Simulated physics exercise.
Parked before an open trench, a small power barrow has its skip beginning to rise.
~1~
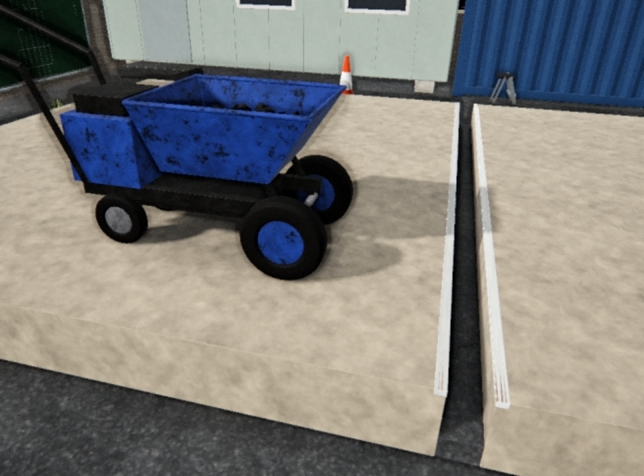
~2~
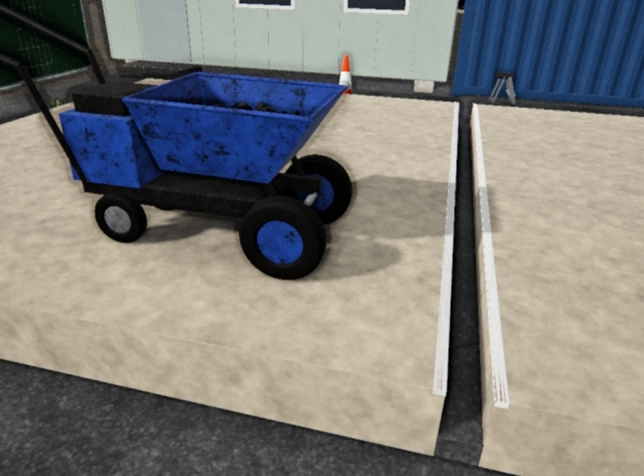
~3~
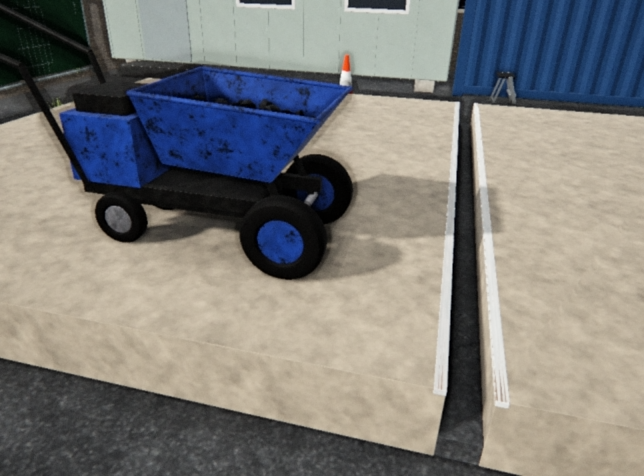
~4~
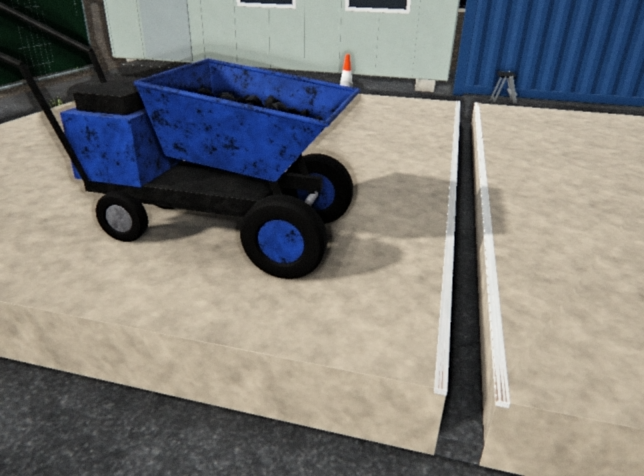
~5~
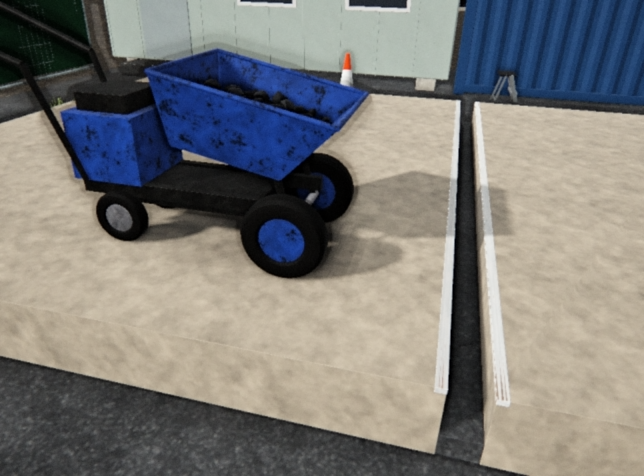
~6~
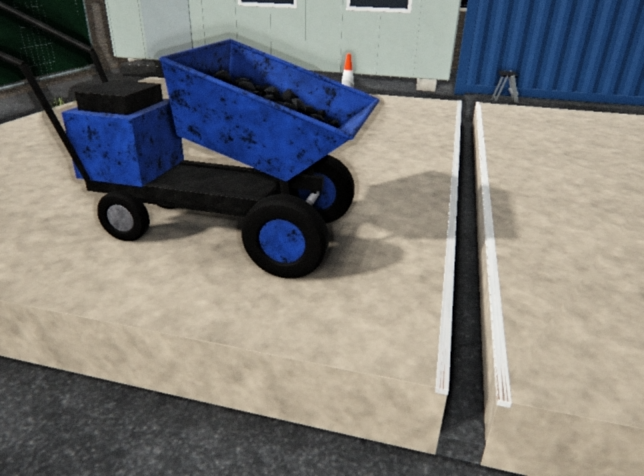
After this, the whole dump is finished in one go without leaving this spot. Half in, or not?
The trench is going to take the majority of it.
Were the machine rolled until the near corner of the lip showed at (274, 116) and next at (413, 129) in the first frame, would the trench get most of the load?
Stop 1: Short of half. Stop 2: Short of half.
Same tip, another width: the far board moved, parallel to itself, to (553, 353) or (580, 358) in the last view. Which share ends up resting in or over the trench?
The first case gives around 70 percent, and the second around 70 percent.
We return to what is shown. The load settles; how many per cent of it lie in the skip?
Close to 0 in a hundred.
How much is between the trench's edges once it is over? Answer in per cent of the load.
Near 65 %.
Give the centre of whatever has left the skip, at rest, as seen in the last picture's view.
Near (463, 279).
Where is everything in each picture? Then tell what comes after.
Lip of the skip near (310, 119), level; top of the load near (243, 127), lumps of coal; first edge of the trench near (444, 336); far edge near (498, 345), the trench under half as wide as the skip, and about as deep as wide, in the first picture.
Lip of the skip near (311, 120), level; top of the load near (225, 124), in the second picture.
Lip of the skip near (317, 121), tipped barely; top of the load near (229, 121), in the third picture.
Lip of the skip near (326, 124), tipped a little; top of the load near (231, 106), in the fourth picture.
Lip of the skip near (338, 129), tipped a little; top of the load near (221, 107), in the fifth picture.
Lip of the skip near (351, 137), tipped clearly; top of the load near (231, 100); first edge of the trench near (445, 334); far edge near (500, 344), in the sixth picture.
Shortly afterwards, skip tipped steeply; the whole lot in the skip.
Next, skip tipped right over; all but a few in the skip; a little short of the trench; only a few in or heaped over the trench; only a few falling.
Some moments later, skip tipped right over; near a quarter in the skip; near a quarter short of the trench; near half in or heaped over the trench; a little beyond it.
In the end, skip tipped right over; near a third short of the trench; near two thirds in or heaped over the trench; a little beyond it.
